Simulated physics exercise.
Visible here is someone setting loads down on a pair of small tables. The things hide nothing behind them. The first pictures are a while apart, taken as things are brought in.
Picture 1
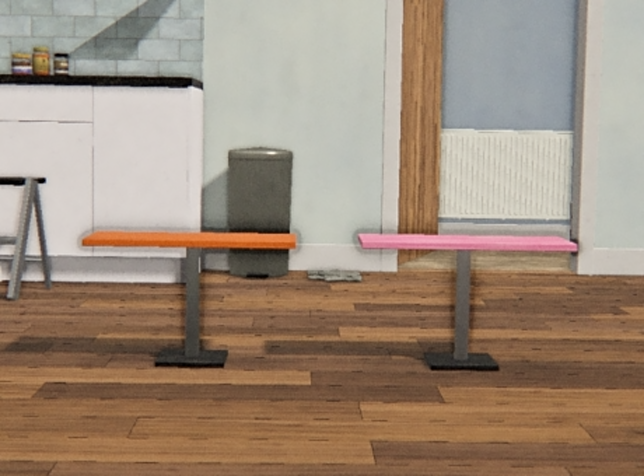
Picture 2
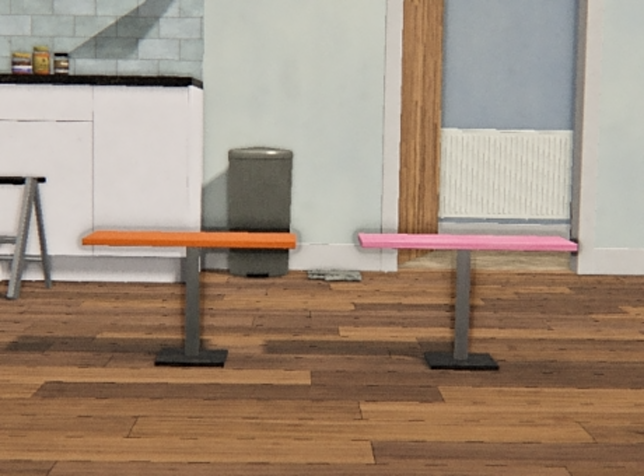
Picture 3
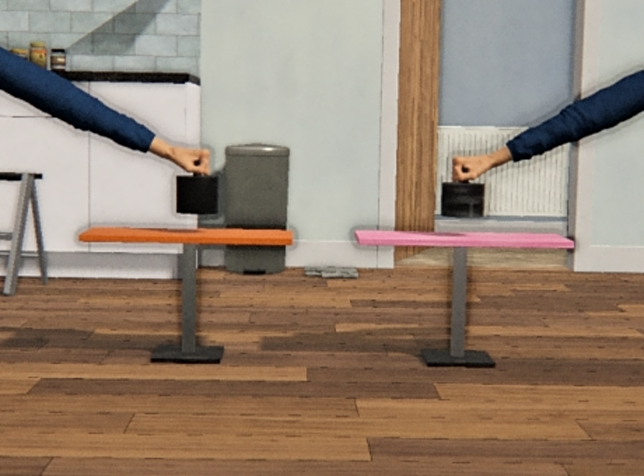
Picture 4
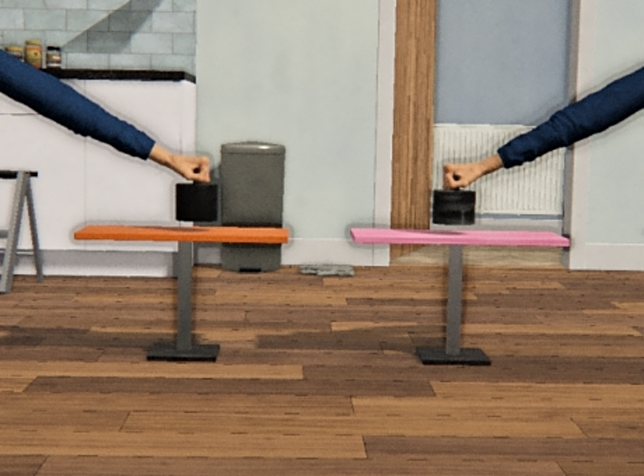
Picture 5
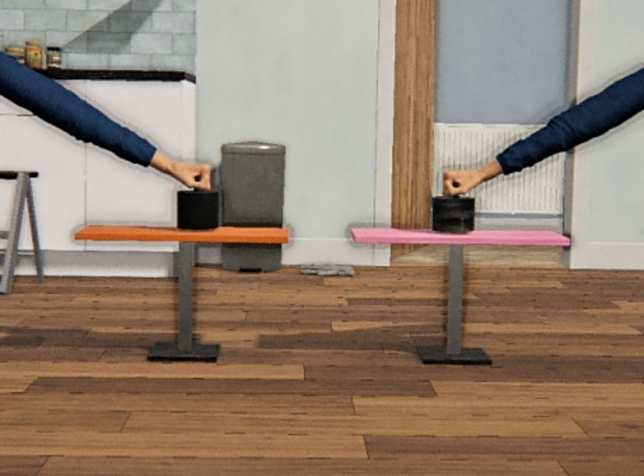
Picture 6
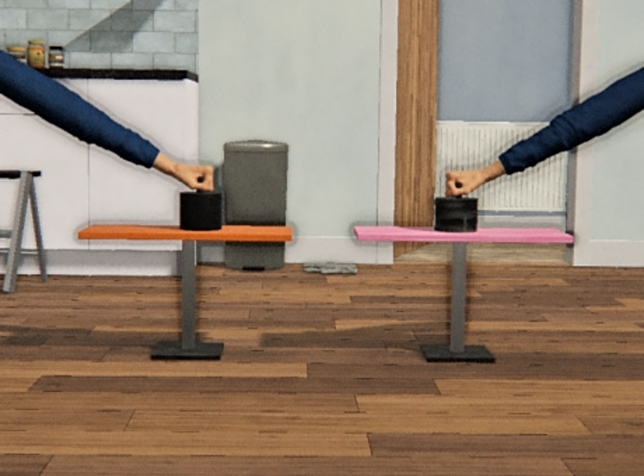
Two hands lower dark blocks onto an orange table and a pink table.
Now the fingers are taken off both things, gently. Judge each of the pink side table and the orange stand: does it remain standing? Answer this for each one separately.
Result: I expect the pink side table will stay upright. I expect the orange stand will stay upright.
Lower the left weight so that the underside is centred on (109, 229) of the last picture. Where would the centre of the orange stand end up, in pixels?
Near (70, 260).
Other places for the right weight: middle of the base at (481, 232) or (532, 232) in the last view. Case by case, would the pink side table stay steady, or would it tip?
First try: It remains upright. Second try: It tumbles.
Then, 0.24 s past the last view, pink side table at rest near (460, 235); orange stand at rest near (189, 233).
Finally, the pink side table stays flat on its feet, near (460, 235); the orange stand stays flat on its feet, near (189, 233).
